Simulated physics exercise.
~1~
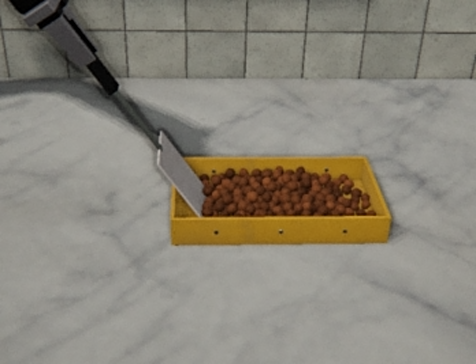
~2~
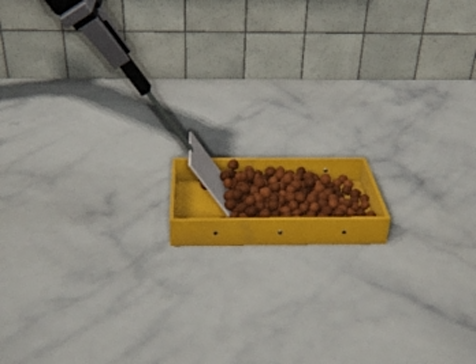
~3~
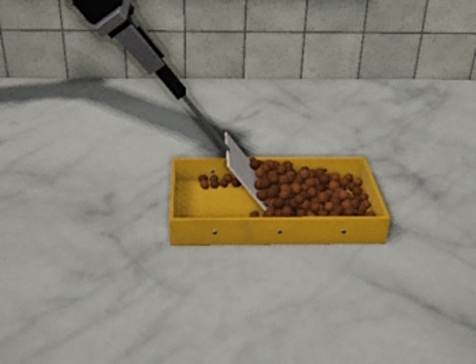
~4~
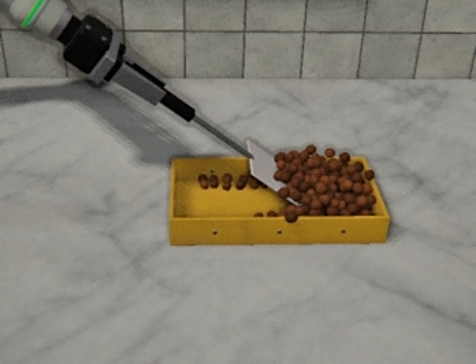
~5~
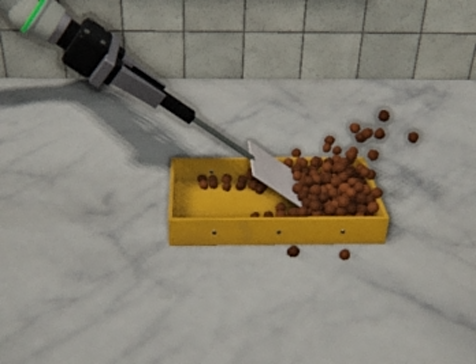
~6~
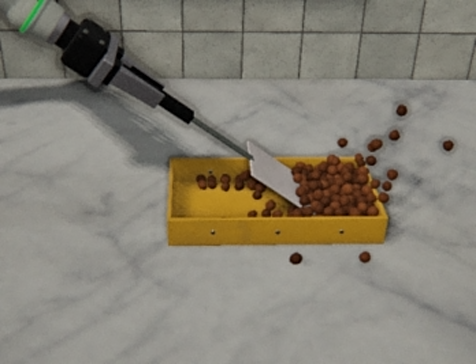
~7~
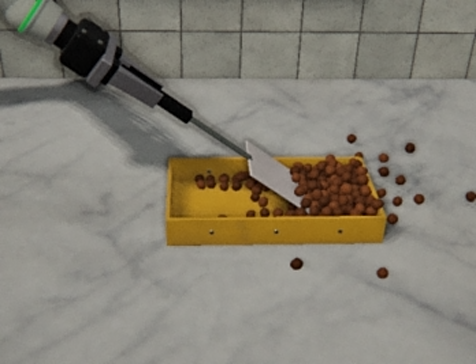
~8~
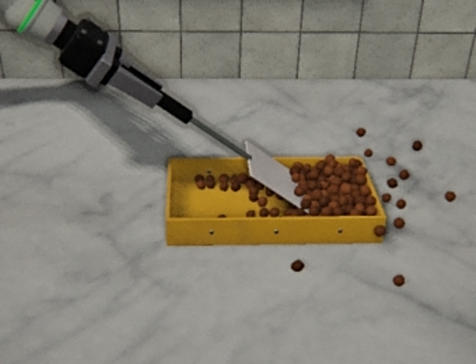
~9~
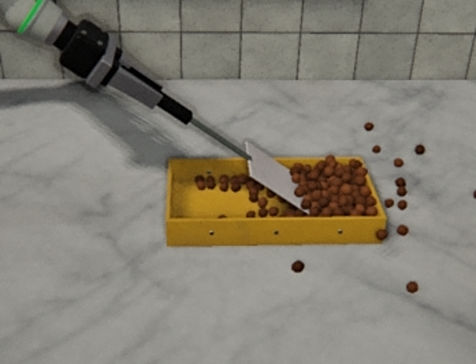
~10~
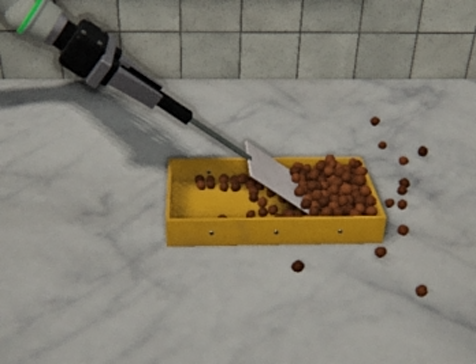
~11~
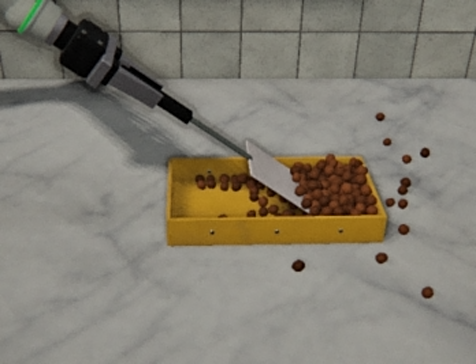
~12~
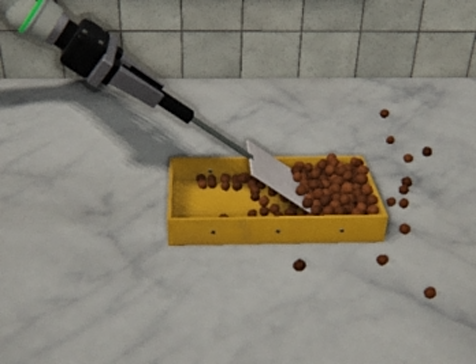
Robot arm pushing hazelnuts rightward with a paddle in a yellow tray, heaping them until several spill onto the marble surface.
